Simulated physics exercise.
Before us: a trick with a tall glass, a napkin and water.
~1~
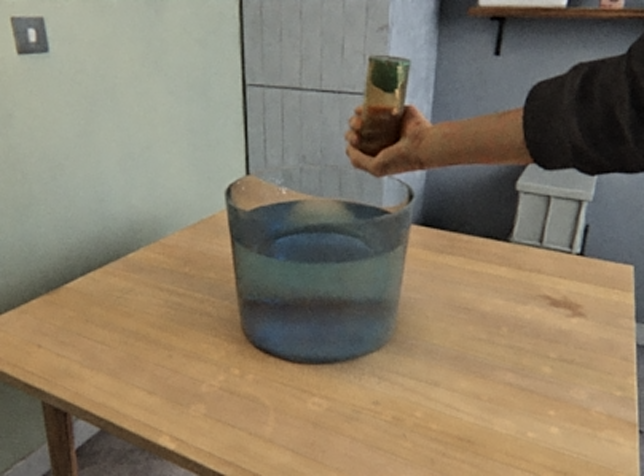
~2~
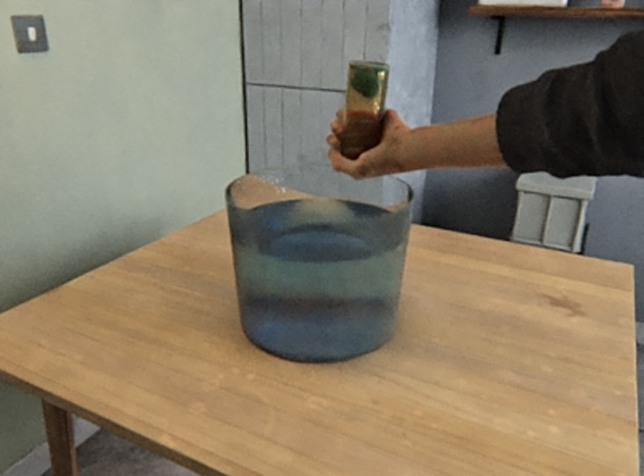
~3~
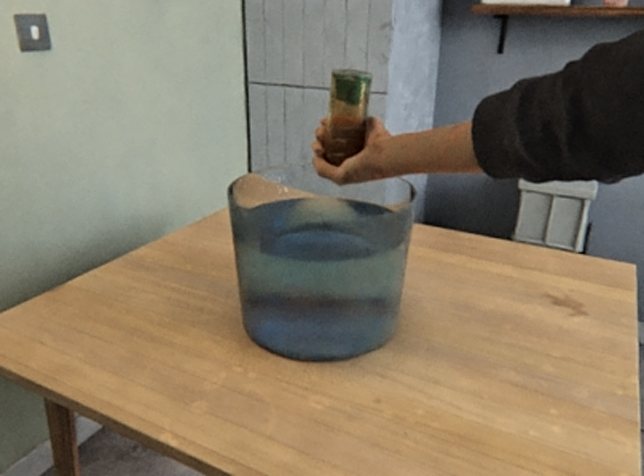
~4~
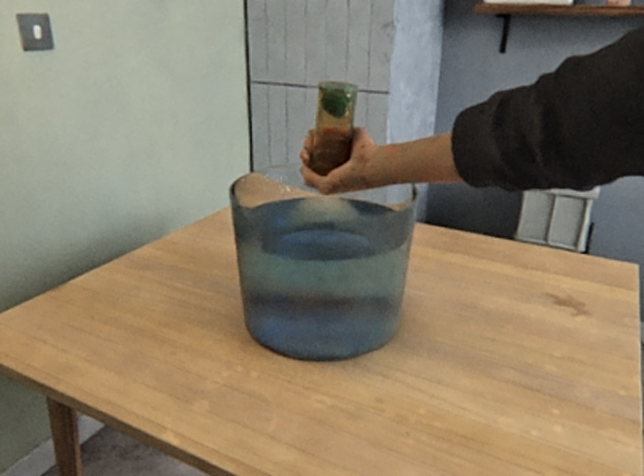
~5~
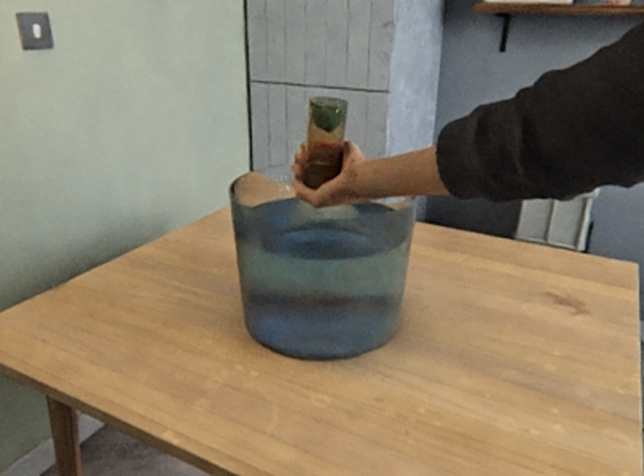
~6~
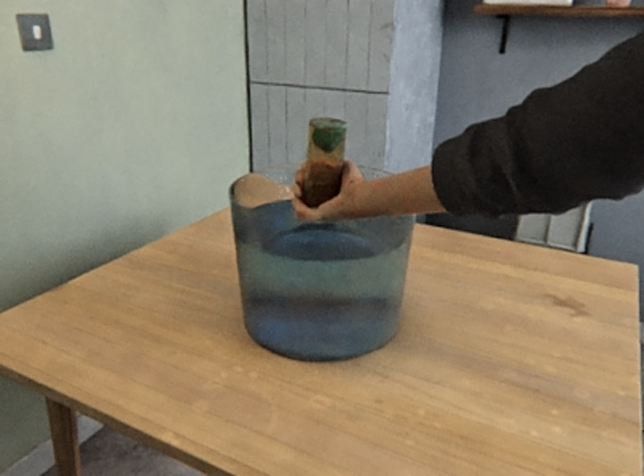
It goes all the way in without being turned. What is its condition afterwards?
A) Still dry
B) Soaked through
Still dry.
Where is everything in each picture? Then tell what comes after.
In the first frame, tall glass (382, 116) mouth down; above the big bowl.
In the second frame, tall glass (363, 120) mouth down; napkin (368, 79); coming down.
In the third frame, tall glass (347, 127) mouth down; lower.
In the fourth frame, tall glass (333, 138) mouth down; napkin (337, 99); lower still.
In the fifth frame, tall glass (324, 152) mouth down; close to the surface.
In the sixth frame, tall glass (324, 171) mouth down; napkin (327, 135); just over the surface.
Soon after, the tall glass enters the water.
Later, air is trapped inside and holds the level down.
In the end, the tall glass is under, still full of air, and the napkin is dry.
